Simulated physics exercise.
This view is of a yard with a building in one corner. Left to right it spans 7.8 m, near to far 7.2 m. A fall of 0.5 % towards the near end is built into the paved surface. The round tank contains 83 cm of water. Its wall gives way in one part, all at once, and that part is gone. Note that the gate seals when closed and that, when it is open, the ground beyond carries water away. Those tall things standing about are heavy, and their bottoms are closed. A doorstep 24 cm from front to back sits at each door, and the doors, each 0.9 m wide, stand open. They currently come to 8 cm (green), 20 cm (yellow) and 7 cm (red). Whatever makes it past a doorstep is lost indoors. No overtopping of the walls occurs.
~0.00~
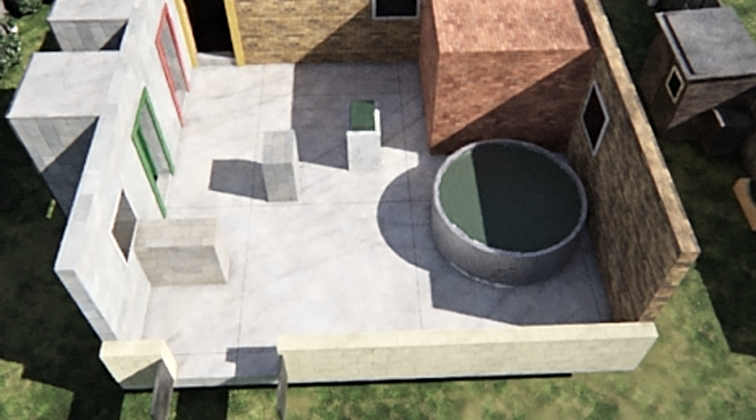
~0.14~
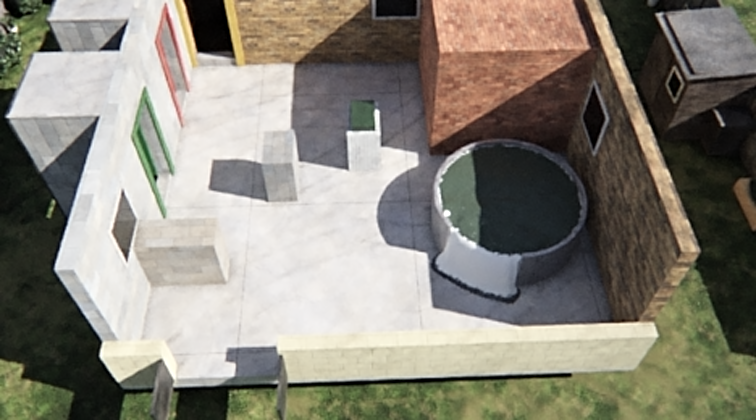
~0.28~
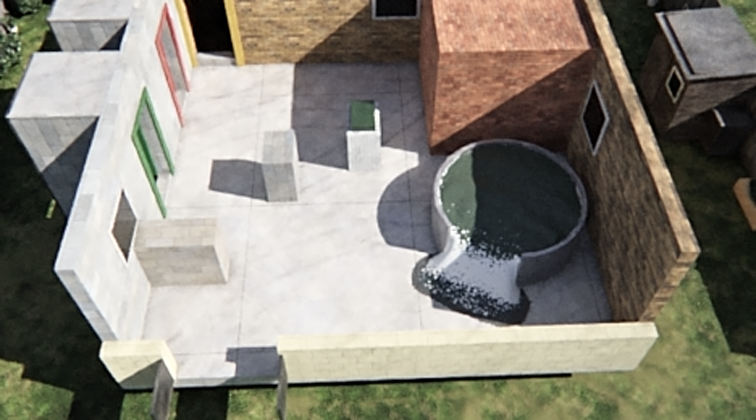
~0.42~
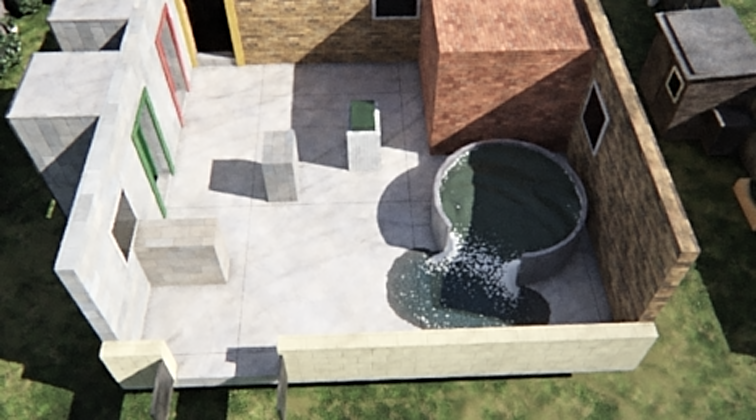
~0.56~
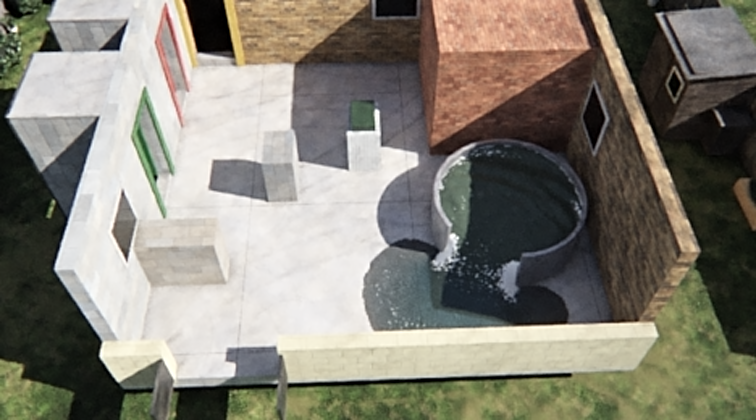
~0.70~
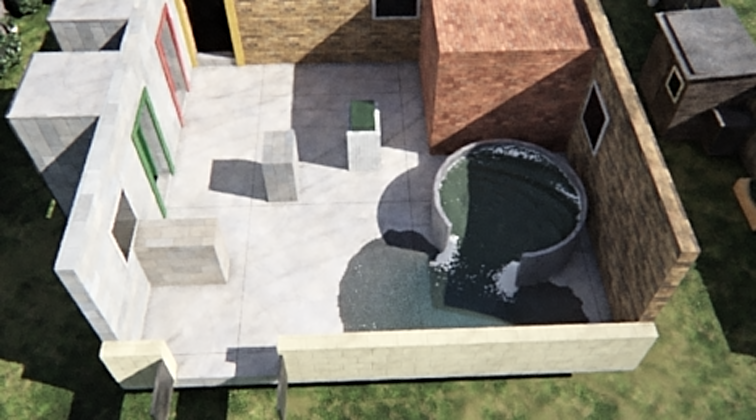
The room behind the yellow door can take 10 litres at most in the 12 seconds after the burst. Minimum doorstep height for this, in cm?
At least 10 cm or so.
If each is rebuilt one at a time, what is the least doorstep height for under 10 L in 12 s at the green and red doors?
About 7.5 cm at green and about 5.5 cm at red.
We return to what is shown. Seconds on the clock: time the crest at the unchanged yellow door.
The depth peaks at about 7.0 seconds.
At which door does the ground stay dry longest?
The yellow door comes last.
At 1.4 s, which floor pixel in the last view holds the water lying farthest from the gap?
(194, 363).
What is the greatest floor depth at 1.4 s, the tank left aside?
Roughly 56 cm.
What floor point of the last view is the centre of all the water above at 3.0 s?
It lies near (423, 275) in the last picture.
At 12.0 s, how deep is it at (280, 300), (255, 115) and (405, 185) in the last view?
Close to 8, 4 and 4 cm, one after the other.
After 1.4 s water covers 20 % of the floor, deepest (56 cm) near (474, 343); it has not reached the yellow door.
After 3.0 s water covers 40 % of the floor, deepest (46 cm) near (183, 286); it has not reached the yellow door.
After 12.0 s water covers 100 % of the floor, deepest (11 cm) near (137, 365); 7 cm at the yellow door, 0 litres in over its 20 cm doorstep.
At the yellow door as built, the water arrived by 5.8 s and peaked near 14 cm at 7.2 s.
With a doorstep of 8 cm, 27 litres would have come in within the 12 s; with 11 cm, 5 litres. So under 10 litres takes about 10 cm.
